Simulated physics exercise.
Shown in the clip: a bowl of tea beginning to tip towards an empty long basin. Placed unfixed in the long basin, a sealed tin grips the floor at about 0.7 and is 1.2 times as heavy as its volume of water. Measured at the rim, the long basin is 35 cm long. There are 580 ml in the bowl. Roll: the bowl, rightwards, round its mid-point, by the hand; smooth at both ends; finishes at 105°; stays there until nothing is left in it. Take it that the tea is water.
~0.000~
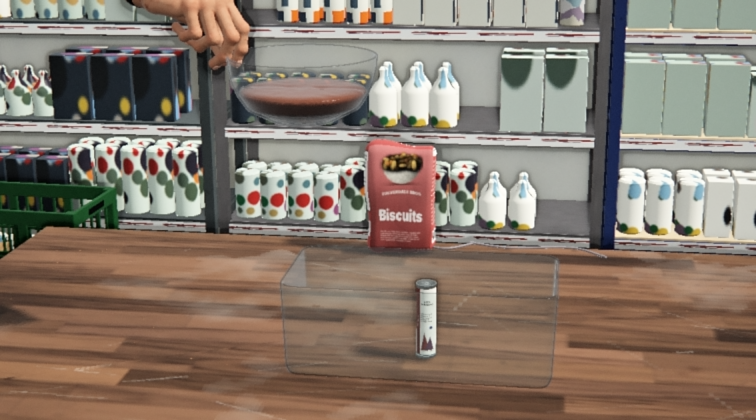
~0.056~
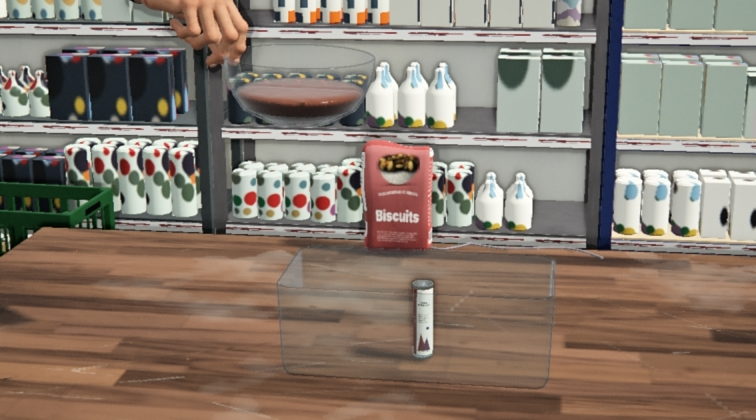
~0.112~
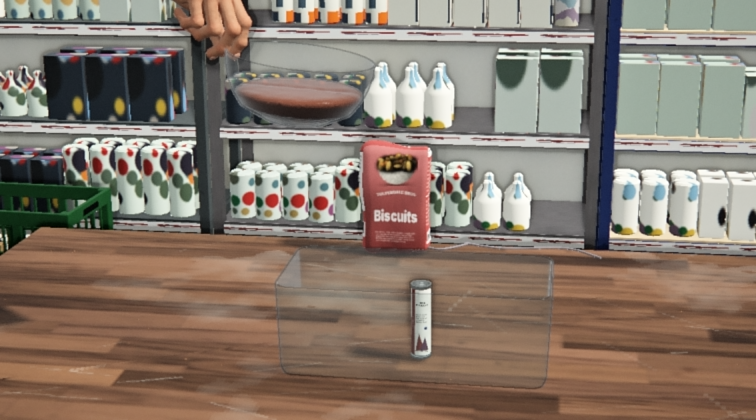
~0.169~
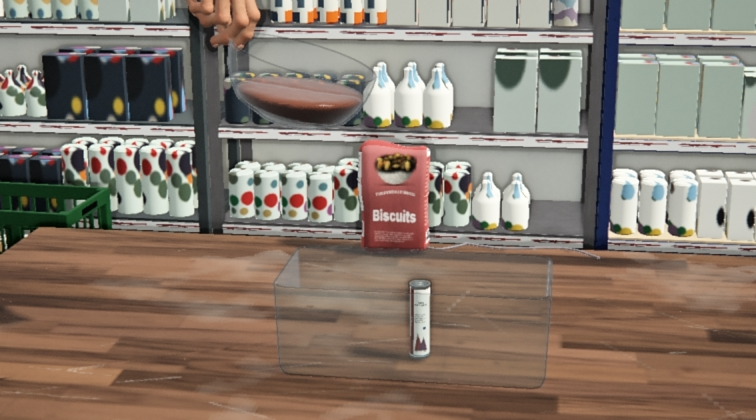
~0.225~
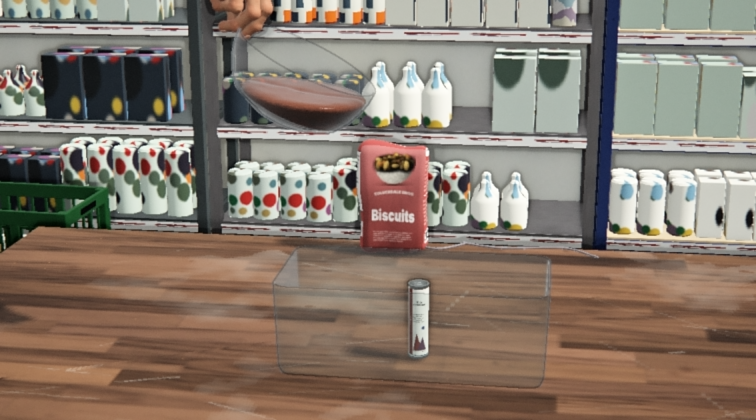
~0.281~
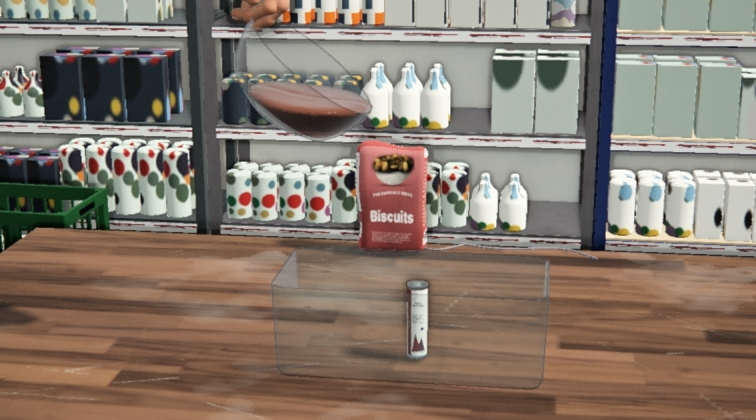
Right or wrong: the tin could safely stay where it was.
Wrong, it goes over.
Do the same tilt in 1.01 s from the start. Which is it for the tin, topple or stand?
The tin stays balanced.
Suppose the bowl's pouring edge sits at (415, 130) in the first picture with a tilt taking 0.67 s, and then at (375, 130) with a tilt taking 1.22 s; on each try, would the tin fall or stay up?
First it stays on its base; then it stays on its base.
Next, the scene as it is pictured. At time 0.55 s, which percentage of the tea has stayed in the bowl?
Roughly 12 percent.
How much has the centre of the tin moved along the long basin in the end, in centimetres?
Looks like roughly 7.5 cm in total.
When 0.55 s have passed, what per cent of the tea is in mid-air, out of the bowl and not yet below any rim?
At that moment, about 70 percent.
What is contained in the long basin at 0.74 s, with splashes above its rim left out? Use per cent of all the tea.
Near 90 in a hundred.
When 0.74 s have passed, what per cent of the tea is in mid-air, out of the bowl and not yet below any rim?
10 in a hundred, give or take.
After 0.55 s the tilt is 97° and 11 per cent is still to pour; the tin stands where it began.
After 0.74 s the tilt is 105° and 1 per cent is still to pour; the tin stands 1 cm from where it began.
After 0.95 s the tilt is 105° and 0 per cent is still to pour; the tin leans 29°.
After 1.17 s the tilt is 105° and 0 per cent is still to pour; the tin lies on its side.
In the end the tin lies on its side.
